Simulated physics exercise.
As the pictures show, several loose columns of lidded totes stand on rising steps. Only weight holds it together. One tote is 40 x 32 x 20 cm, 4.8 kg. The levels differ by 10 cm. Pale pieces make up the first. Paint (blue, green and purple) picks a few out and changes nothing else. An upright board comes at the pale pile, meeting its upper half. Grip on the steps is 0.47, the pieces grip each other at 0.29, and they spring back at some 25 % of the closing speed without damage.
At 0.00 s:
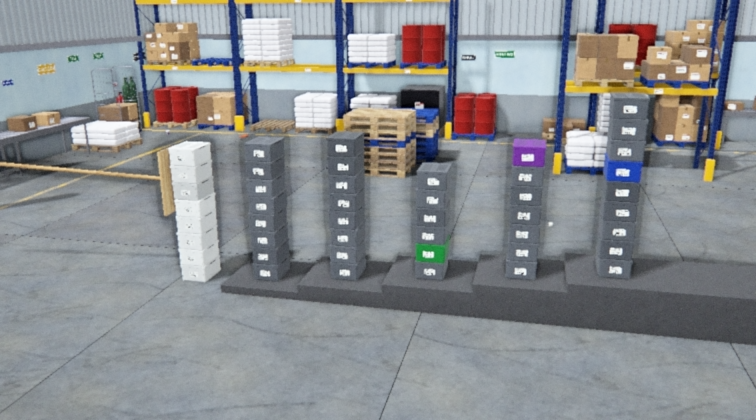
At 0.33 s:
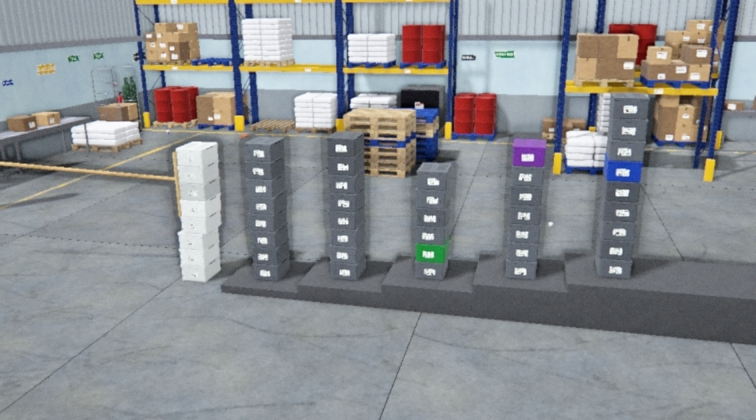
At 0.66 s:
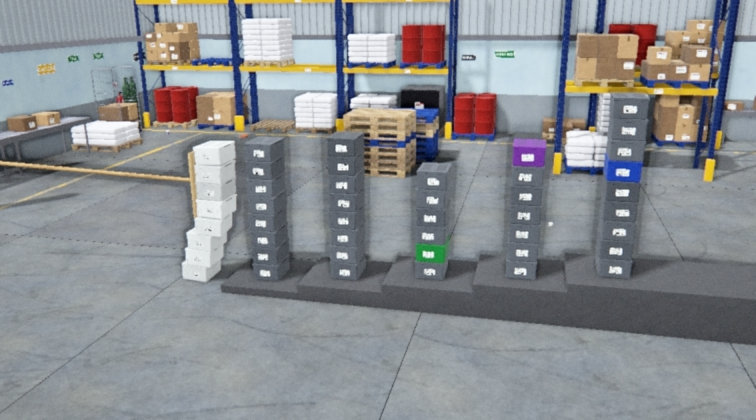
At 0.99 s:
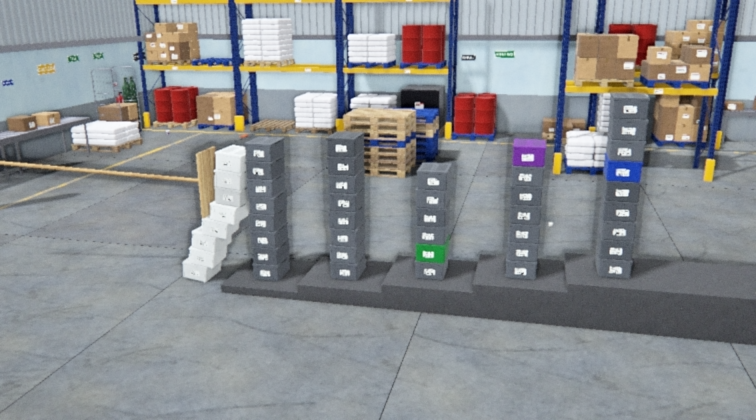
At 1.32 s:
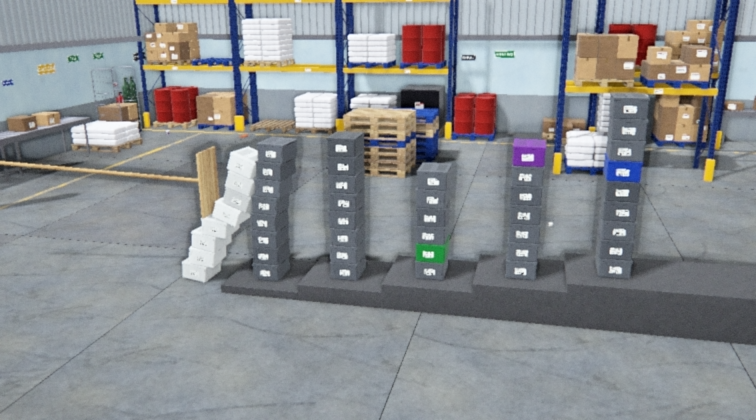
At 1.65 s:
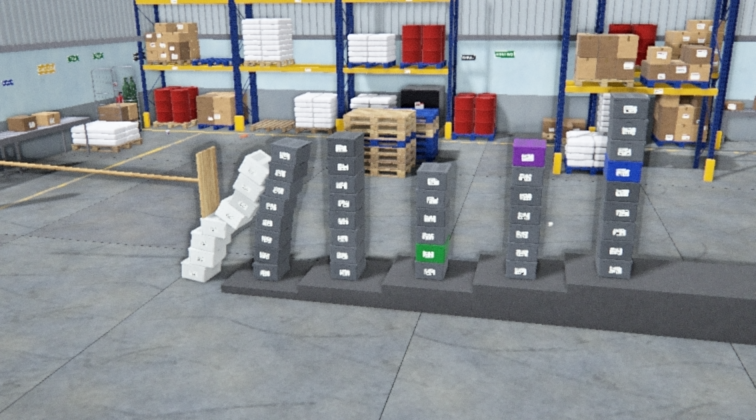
A wooden board pushed the upper part of a stack of white boxes to the right until it leaned against the neighbouring dark gray stack, whose upper boxes shifted and tilted slightly right.
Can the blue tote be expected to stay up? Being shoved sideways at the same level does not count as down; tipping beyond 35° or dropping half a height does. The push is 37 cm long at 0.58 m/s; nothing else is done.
That tote comes down.
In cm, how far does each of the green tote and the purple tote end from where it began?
About: Green 40, purple 70.
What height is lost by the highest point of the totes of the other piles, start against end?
Roughly 100 cm.
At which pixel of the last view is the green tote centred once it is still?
At about (464, 260).
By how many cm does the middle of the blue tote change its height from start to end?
About 100 cm lower.
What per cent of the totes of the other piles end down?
About 90 per cent.
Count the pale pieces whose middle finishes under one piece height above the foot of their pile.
The count is 1.
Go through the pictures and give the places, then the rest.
In the first picture (we follow the side turned to the camera), board (161, 175) 12 cm short; blue tote (624, 172); purple tote (529, 157); green tote (430, 254); no other piece has moved.
The second picture shows board (176, 176) 8 cm in; blue tote (624, 172).
The third picture shows board (191, 177) 27 cm in; blue tote (624, 172); no other piece has moved.
The fourth picture shows board (200, 178) 37 cm in, stopped, top of the pale pile leaning 6°; blue tote (624, 172); no other piece has moved.
The fifth picture shows board (200, 178) 37 cm in, stopped, top of the pale pile leaning 20°; blue tote (624, 172); 5 stirred so far.
The sixth picture shows board (200, 178) 37 cm in, stopped, top of the pale pile leaning 33°; blue tote (624, 172); purple tote (529, 157); green tote (430, 254); steepest lean 6°, the tote at (281, 173); 7 stirred so far.
Around 2.24 s, 4 of the pale pile down; 7 of the 38 other totes down; blue tote unmoved.
Around 3.08 s, 4 of the pale pile down; 15 of the 38 other totes down; blue tote unmoved; green tote tipped 16°.
Around 6.70 s, 4 of the pale pile down; 34 of the 38 other totes down; blue tote tipped 48°, 26 cm lower; purple tote on its side.
Finally (8.3 s), 4 of the pale pile down; 34 of the 38 other totes down; blue tote upside down; purple tote on its side; green tote tipped 50°, 12 cm lower. Seen by the last camera, middles, purple tote near (486, 205).
